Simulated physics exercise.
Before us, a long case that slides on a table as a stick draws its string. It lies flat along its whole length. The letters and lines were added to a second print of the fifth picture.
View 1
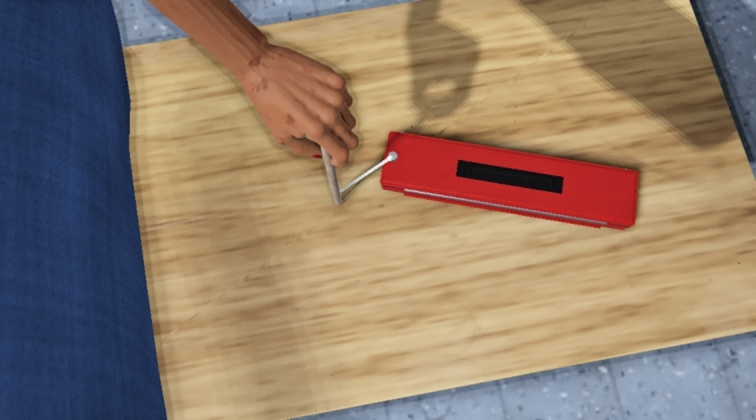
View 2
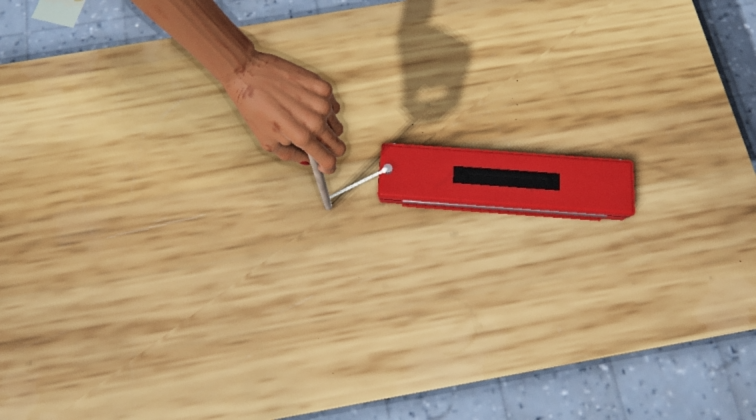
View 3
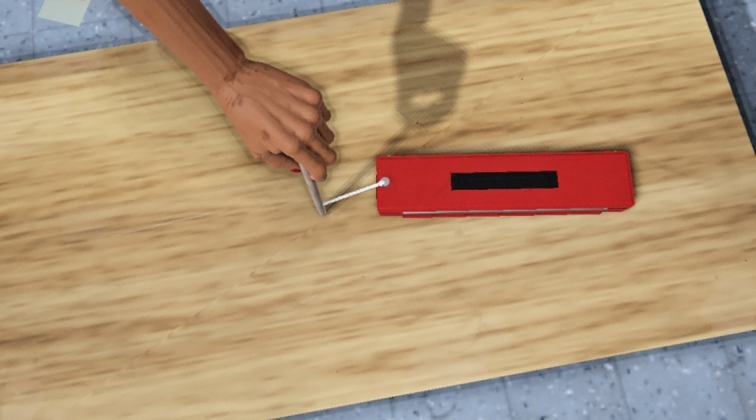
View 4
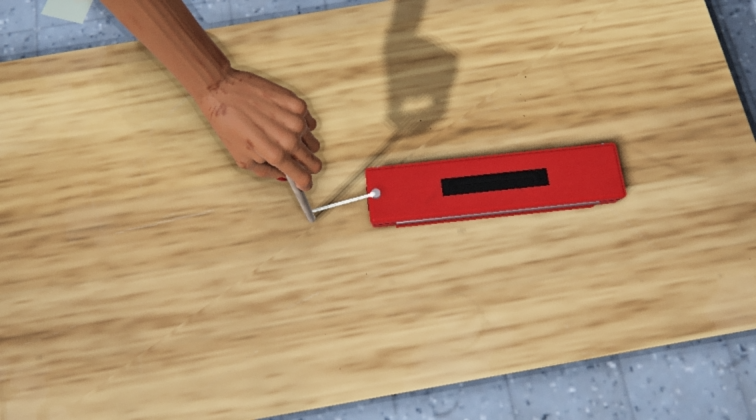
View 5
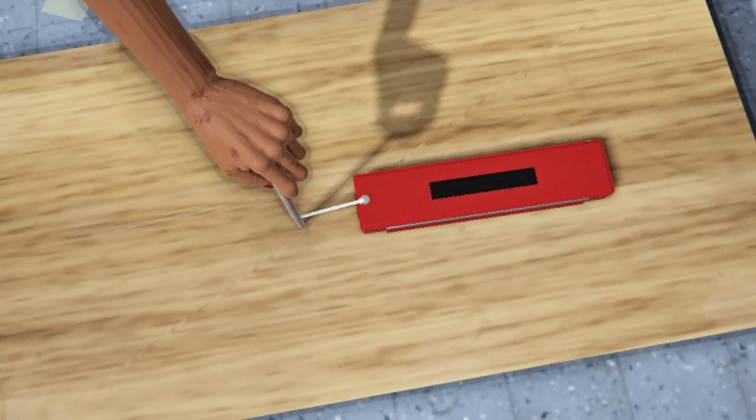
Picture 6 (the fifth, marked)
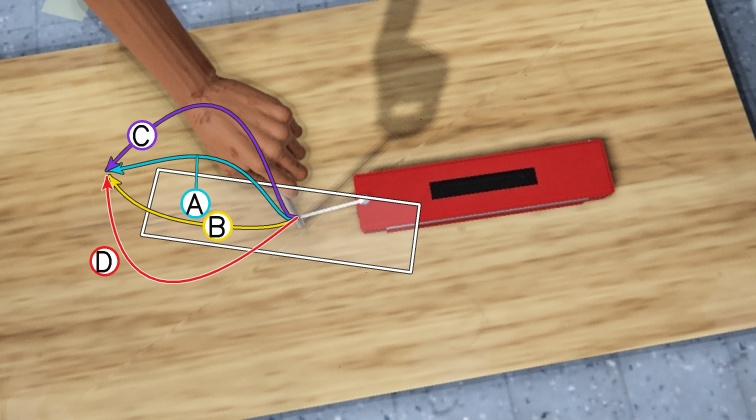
The footage shows a hand holding a stick tied by a white string to a long red case on a wooden table. The hand moves slightly down and left, and the case swivels a little and slides a short way left.
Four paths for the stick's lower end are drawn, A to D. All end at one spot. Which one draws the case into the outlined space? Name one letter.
D is the one.
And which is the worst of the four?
That is C.
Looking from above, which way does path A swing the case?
On that path, clockwise.
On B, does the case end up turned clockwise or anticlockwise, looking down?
Clockwise.
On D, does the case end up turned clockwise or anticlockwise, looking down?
On that path, clockwise.
On the marked copy, A from (297, 218) via (216, 159) to (110, 170); B from (297, 218) via (198, 224) to (109, 176); C from (297, 218) via (229, 112) to (107, 171); D from (297, 218) via (169, 282) to (107, 177); the outline at (281, 220).
Taking D. A third of the way, foot of the stick (211, 275), middle of the case (395, 212).
Two thirds of the way, foot of the stick (124, 251), middle of the case (315, 231).
When it is over, foot of the stick (108, 171), middle of the case (281, 220); it lies in the outline.
As for the rest, A leaves its middle at (294, 174); B leaves its middle at (290, 198); C leaves its middle at (293, 154).
